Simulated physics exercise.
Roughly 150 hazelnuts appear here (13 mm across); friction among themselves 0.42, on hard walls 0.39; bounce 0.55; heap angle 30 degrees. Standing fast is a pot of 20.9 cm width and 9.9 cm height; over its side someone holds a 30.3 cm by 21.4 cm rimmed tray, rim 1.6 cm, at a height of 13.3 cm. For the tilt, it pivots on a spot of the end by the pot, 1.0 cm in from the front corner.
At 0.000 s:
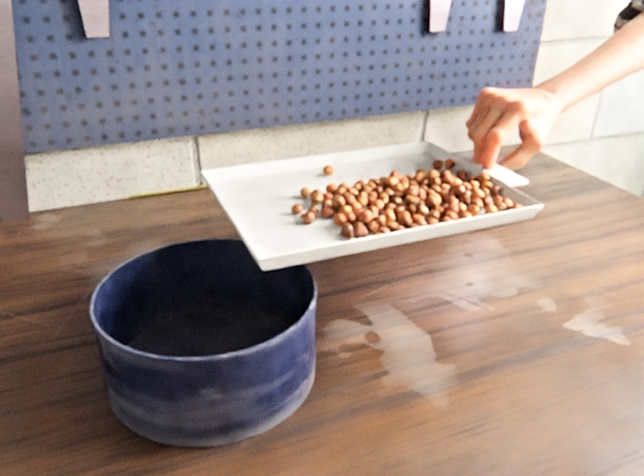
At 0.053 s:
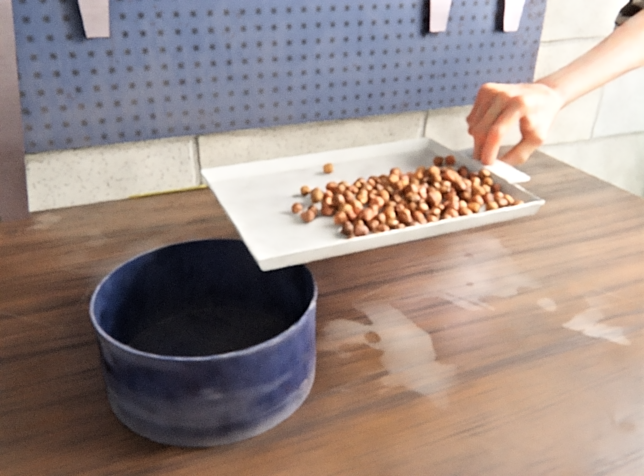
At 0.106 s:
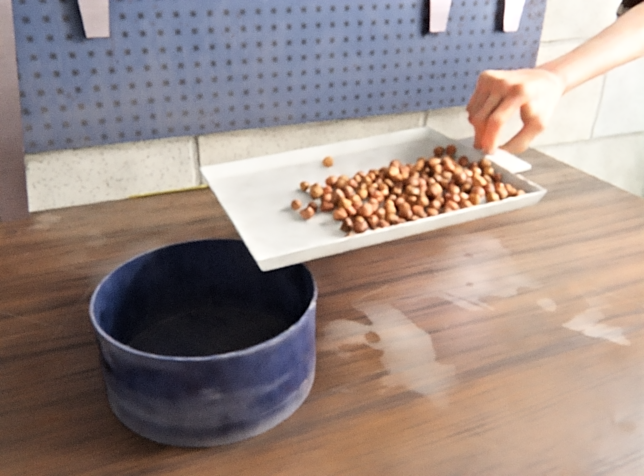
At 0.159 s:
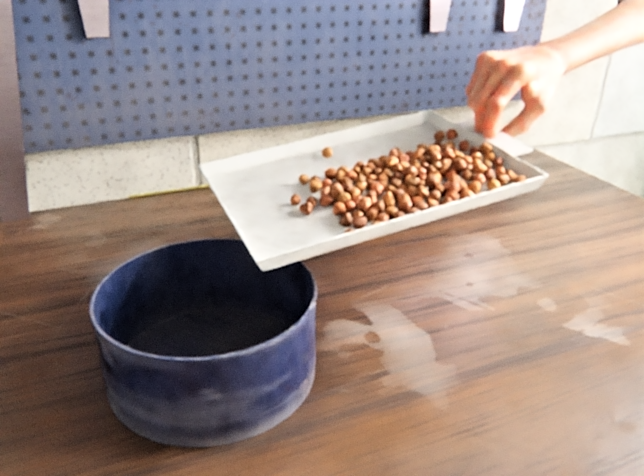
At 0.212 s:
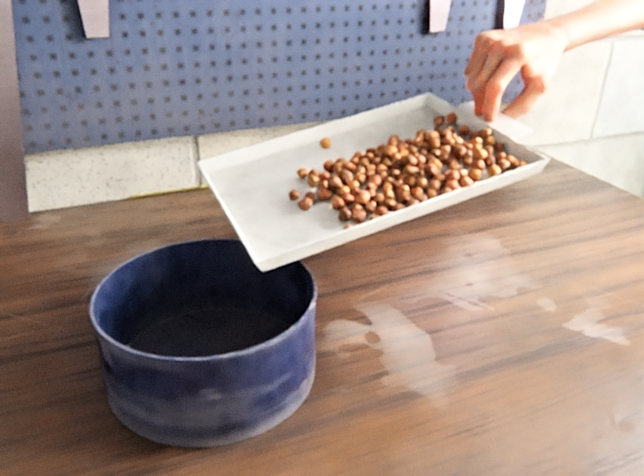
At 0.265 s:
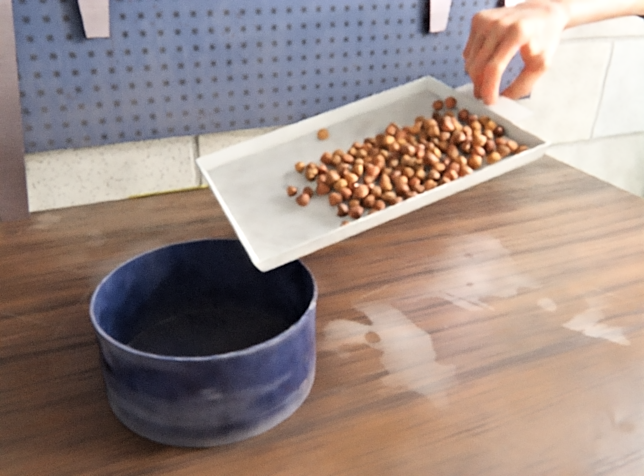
A hand raises the right end of a tray of hazelnuts beside a blue pot.
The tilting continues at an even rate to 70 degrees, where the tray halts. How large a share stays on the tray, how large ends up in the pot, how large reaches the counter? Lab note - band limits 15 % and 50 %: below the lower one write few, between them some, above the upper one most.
Tray = few; pot = most; counter = few.
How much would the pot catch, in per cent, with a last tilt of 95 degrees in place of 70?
100 percent.
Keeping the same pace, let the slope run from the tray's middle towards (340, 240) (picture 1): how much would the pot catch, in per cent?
Near 65 percent, give or take.
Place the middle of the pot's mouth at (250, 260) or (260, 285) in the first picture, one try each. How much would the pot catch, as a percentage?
65 % and 90 %.
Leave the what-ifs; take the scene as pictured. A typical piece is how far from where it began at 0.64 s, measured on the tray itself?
Displacement on the tray: About 11 cm.
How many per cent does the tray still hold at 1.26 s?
Reading: Approx. 20%.
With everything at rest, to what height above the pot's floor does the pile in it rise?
About 3.0 centimetres.
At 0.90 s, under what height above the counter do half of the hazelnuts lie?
Some 16 cm above the counter.
Then, at 0.64 s, tilt 41 degrees; the tray holds 100 %, the pot 0 %.
After 0.90 s, tilt 59 degrees; the tray holds 65 %, the pot 25 %.
After 1.26 s, tilt 70 degrees; the tray holds 20 %, the pot 75 %.
By 2.3 s all is still; tray 10 %, pot 90 %, counter 0 %.
